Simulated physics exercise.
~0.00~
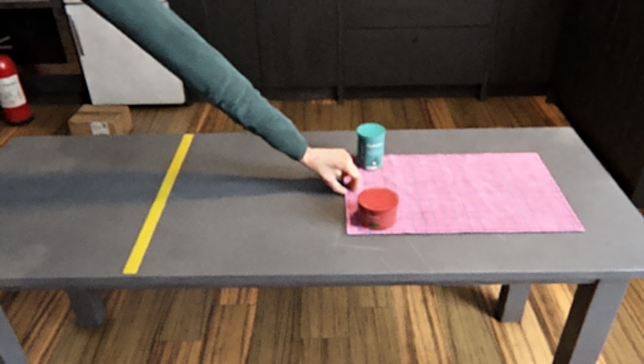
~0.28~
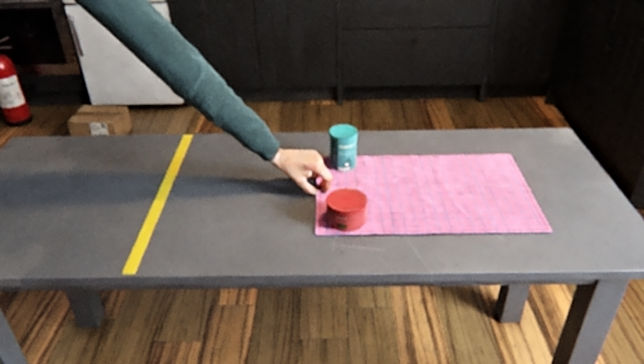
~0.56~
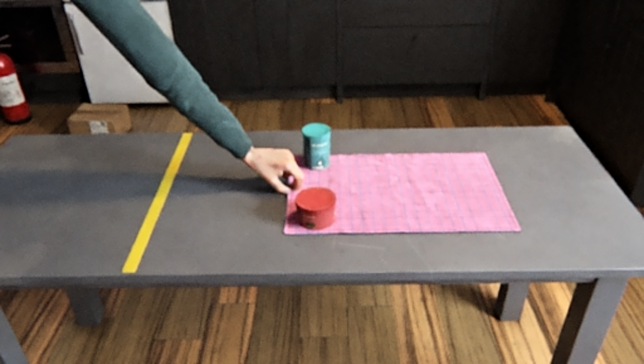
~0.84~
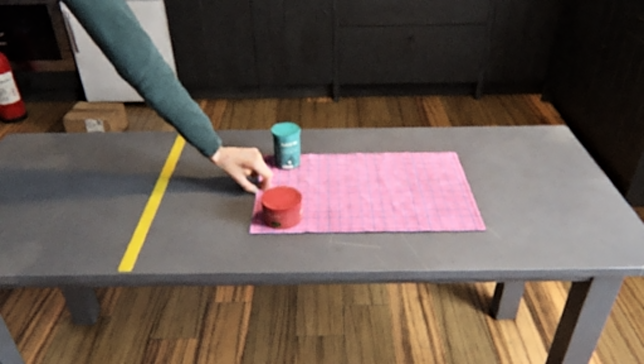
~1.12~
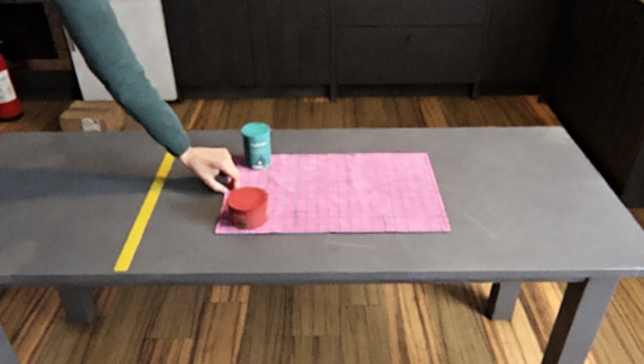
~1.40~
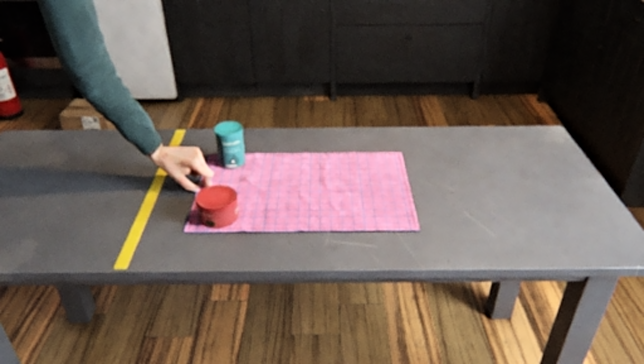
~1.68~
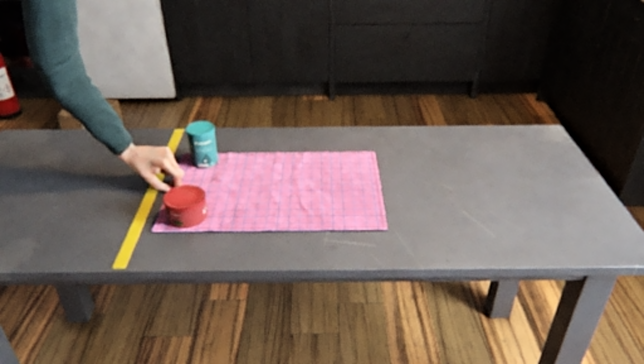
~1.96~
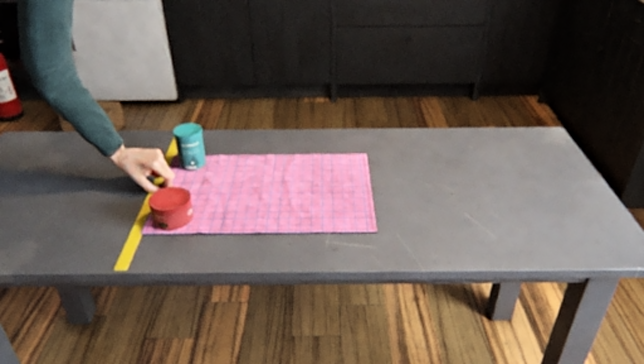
A pink cloth carrying a red tub and a turquoise tin lies on a long grey table, seen from the front and slightly above. A strip of yellow tape crosses the table to the left, with dark cabinets and a wooden floor behind. A hand in a green sleeve grips the cloth's left edge and pulls it steadily left. The tub, near the front corner, and the upright tin, behind it, ride along together. The cloth's edge reaches the tape, and both containers are still standing on the cloth.
